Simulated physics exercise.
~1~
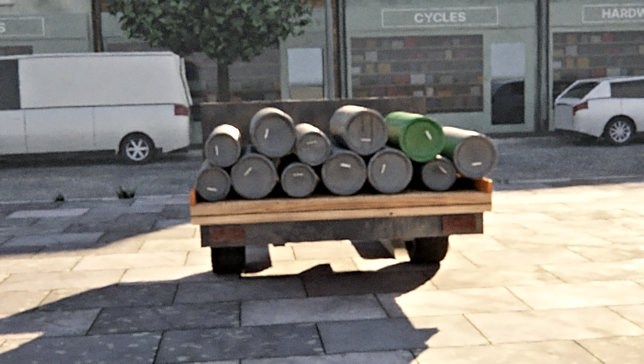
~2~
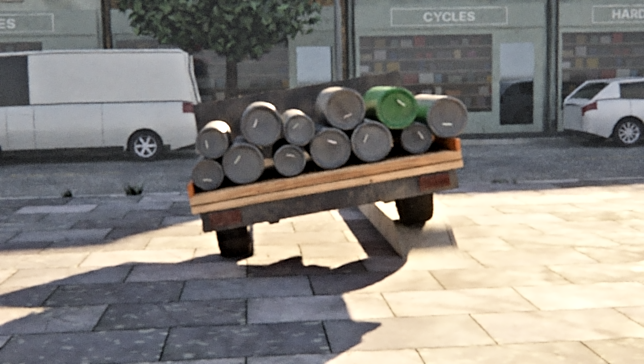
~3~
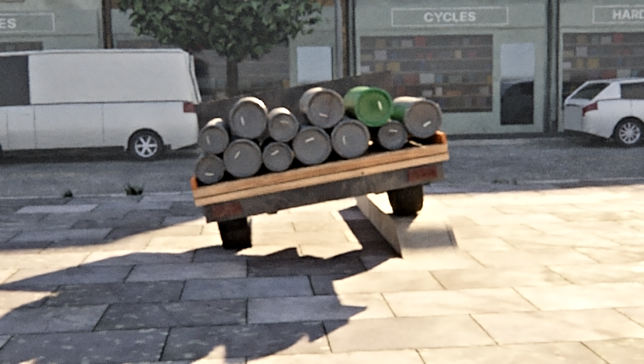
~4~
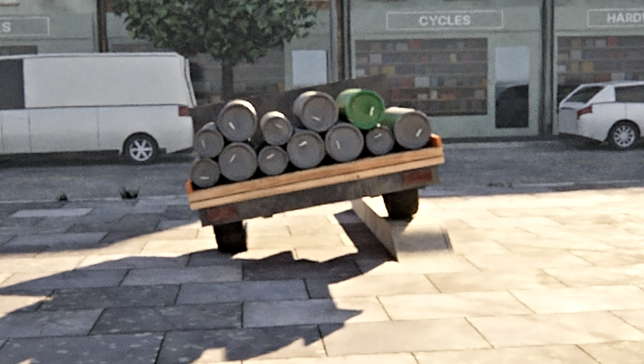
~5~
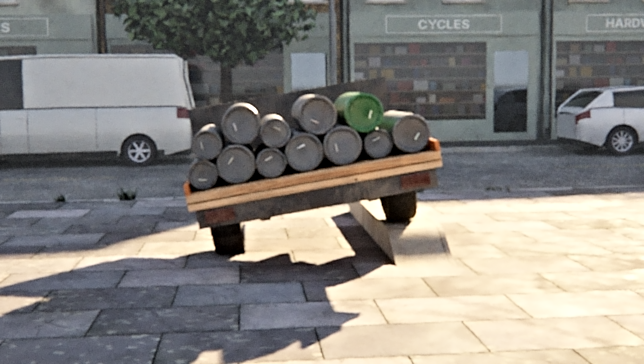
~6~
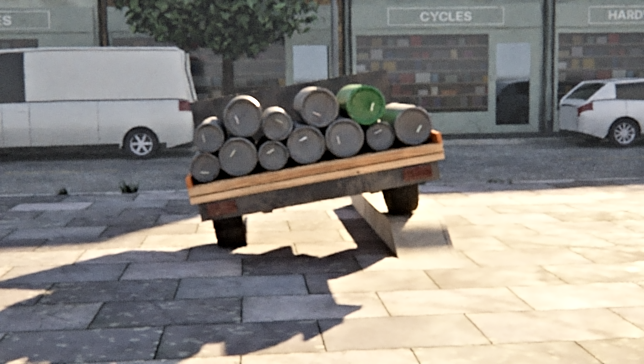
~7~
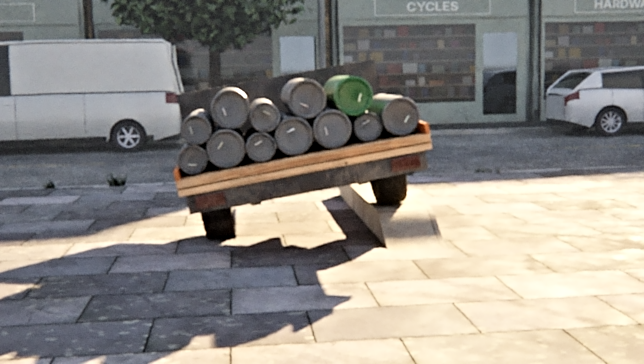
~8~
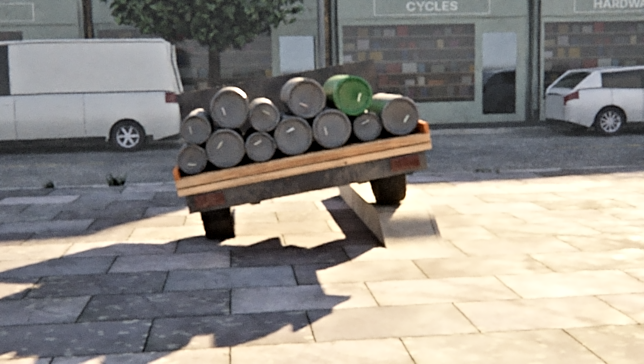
A low trailer stacked with gas cylinders tipped to the left as one wheel rode up a kerb, and the green one on top rolled a little left before settling, with the whole load still aboard the leaning deck.
